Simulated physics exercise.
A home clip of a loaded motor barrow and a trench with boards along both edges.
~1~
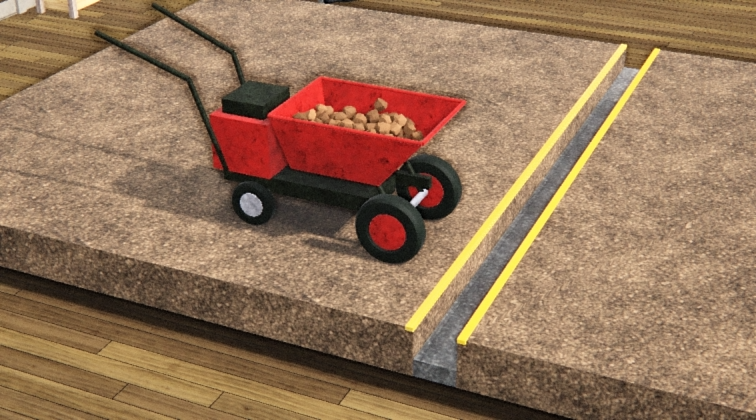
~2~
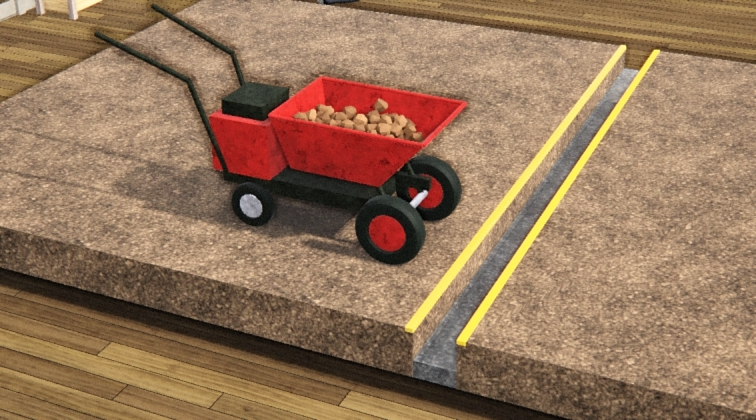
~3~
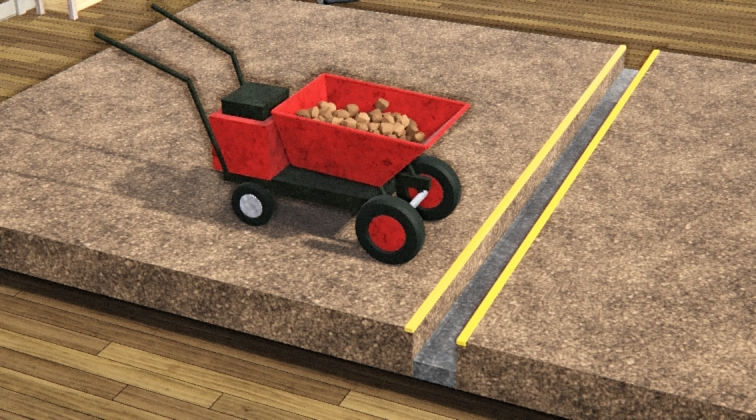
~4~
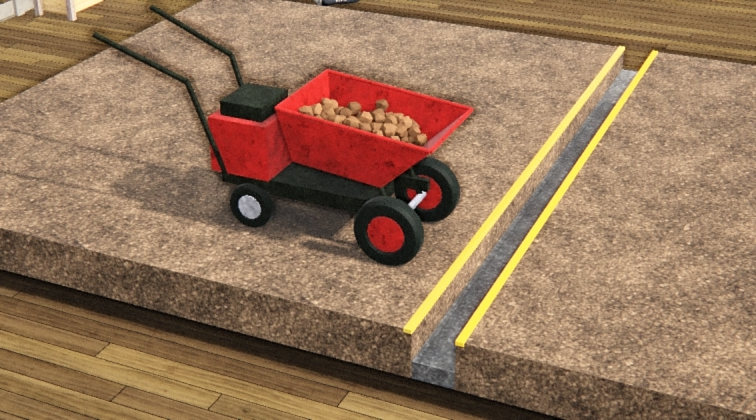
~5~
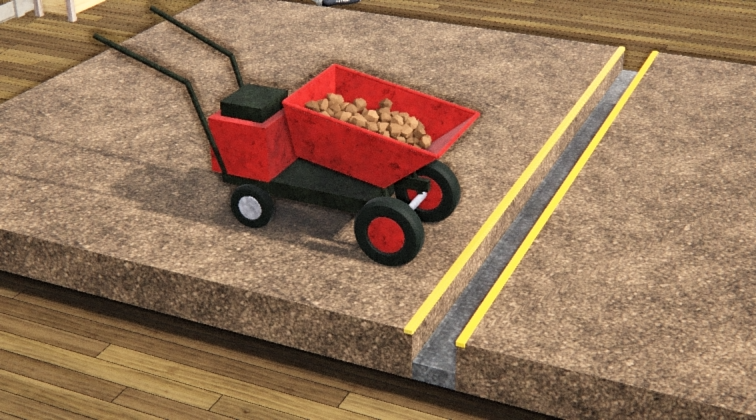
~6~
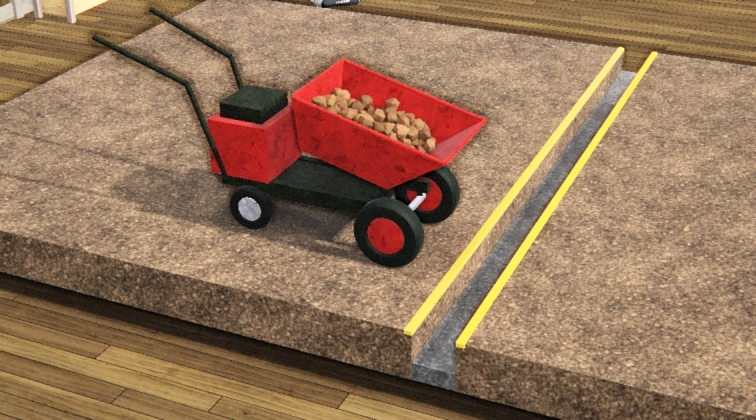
A red motor barrow stands beside a trench as its loaded skip gradually tilts forward.
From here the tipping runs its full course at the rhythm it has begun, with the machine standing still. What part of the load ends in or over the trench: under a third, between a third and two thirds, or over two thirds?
Between the edges lies under a third of the load.
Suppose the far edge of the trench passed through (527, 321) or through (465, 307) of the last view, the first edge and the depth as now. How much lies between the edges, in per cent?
Roughly 90 per cent, and 0 per cent.
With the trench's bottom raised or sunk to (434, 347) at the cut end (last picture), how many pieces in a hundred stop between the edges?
It comes to 0 per cent or so.
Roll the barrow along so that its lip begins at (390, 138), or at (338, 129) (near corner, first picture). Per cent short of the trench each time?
In turn 0 and 40 in a hundred.
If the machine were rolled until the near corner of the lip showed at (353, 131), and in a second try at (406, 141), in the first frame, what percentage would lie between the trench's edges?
Roughly 50 per cent, and 50 per cent.
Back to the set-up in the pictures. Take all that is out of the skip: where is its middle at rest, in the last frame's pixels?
Close to (550, 268).
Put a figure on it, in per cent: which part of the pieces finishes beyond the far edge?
About 65 per cent.
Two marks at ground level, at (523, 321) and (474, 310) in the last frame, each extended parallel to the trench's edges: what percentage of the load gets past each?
Roughly 30 per cent, and 70 per cent.
Soon, skip tipped steeply; all in the skip.
A while on, skip tipped right over; most in the skip; a small part beyond it; a stray few falling.
Towards the end, skip tipped right over; about a third in the skip; a stray few in or heaped over the trench; about two thirds beyond it.
Finally, skip tipped right over; about a third in the skip; a stray few in or heaped over the trench; about two thirds beyond it.
